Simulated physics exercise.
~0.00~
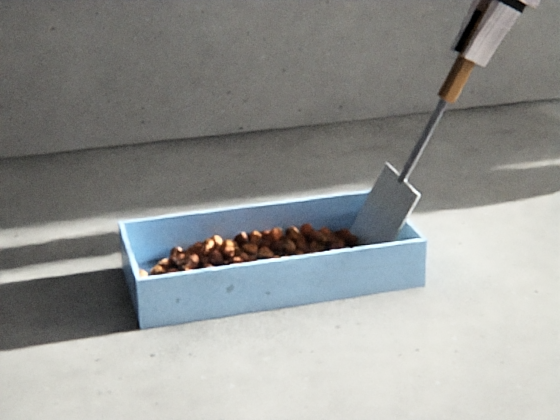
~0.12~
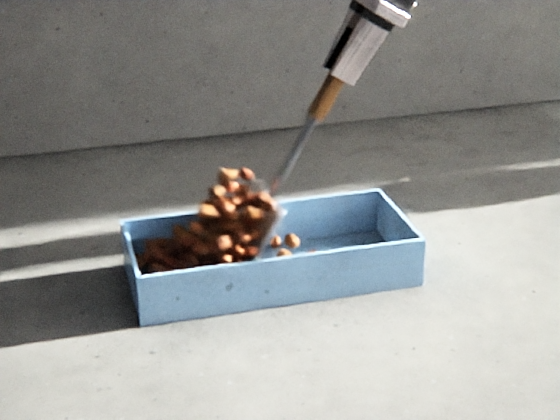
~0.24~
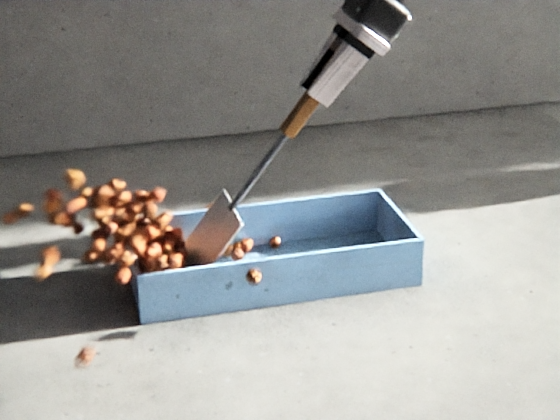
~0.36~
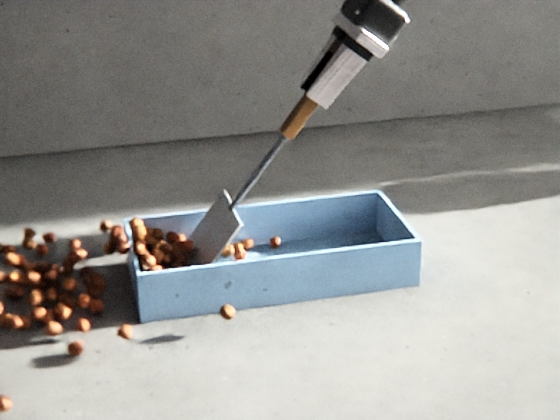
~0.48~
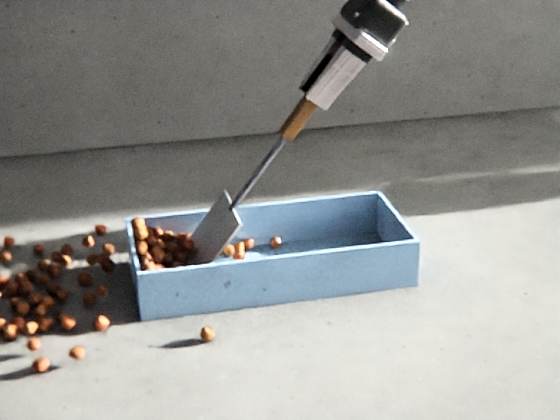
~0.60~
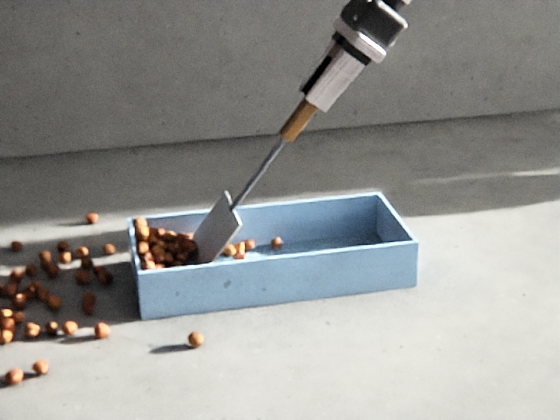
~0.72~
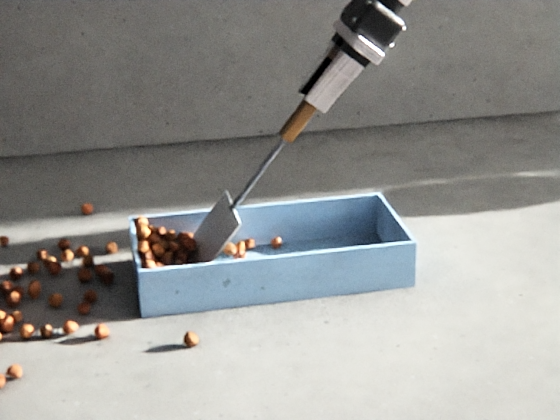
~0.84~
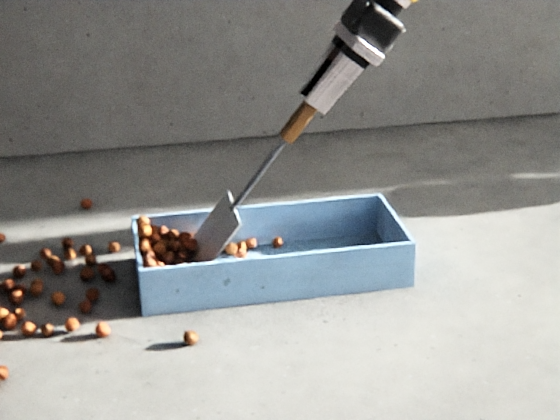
On a grey table, a robot arm sweeping a turner left through a blue trough, flinging many hazelnuts out, some remaining inside.
